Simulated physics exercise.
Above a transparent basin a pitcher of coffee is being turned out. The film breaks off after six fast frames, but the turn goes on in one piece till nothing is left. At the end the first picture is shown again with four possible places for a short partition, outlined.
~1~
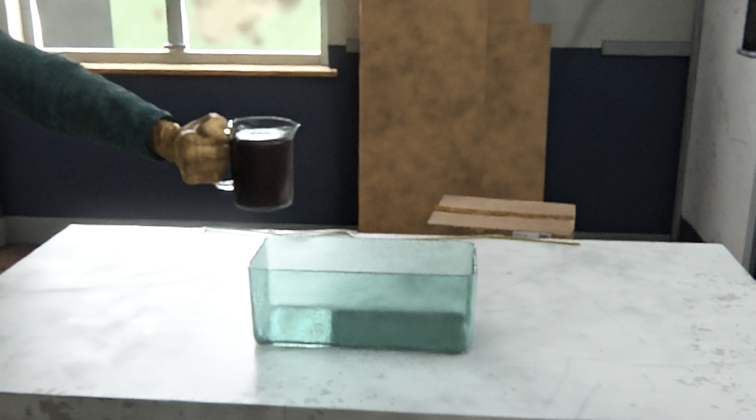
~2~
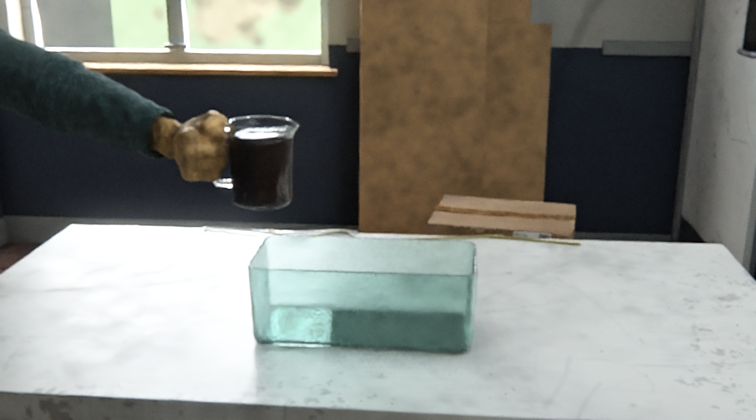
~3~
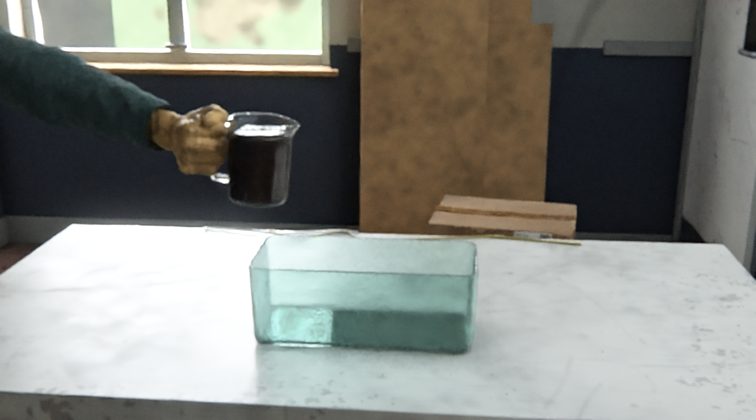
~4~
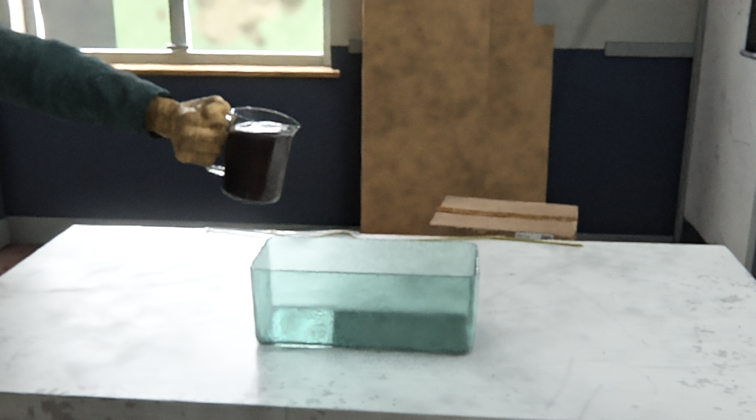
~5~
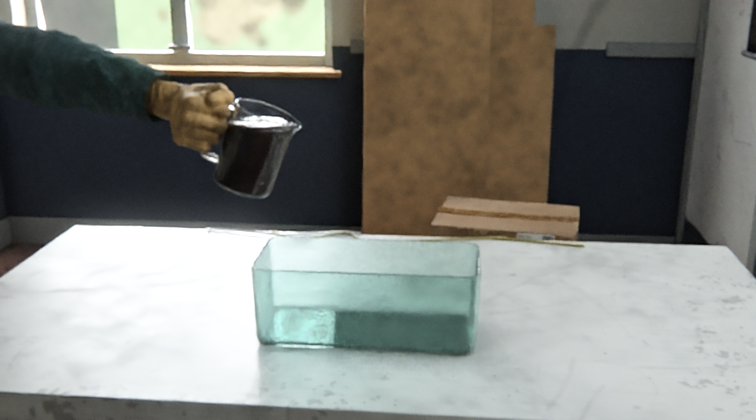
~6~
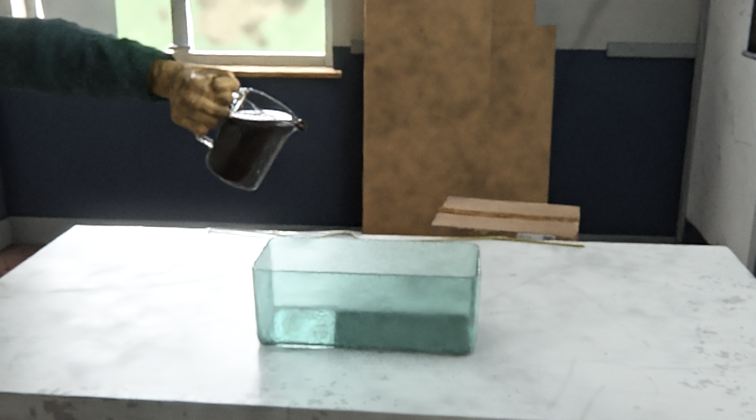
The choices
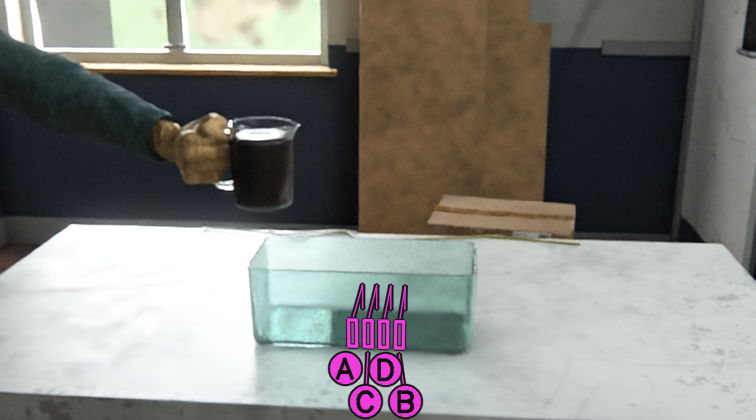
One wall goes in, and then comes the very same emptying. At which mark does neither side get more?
Use place D.
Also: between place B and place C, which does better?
Here it is place C.
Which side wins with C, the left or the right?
More ends on the right.
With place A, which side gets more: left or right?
The right side.
In magenta, A at (352, 352); B at (399, 353); C at (367, 352); D at (383, 353).
With A, about 10 % ends left of the wall and 88 % right of it.
With B, about 88 % ends left of the wall and 8 % right of it; 4 % is lost outside.
With C, about 17 % ends left of the wall and 80 % right of it; 3 % is lost outside.
With D, about 57 % ends left of the wall and 41 % right of it.
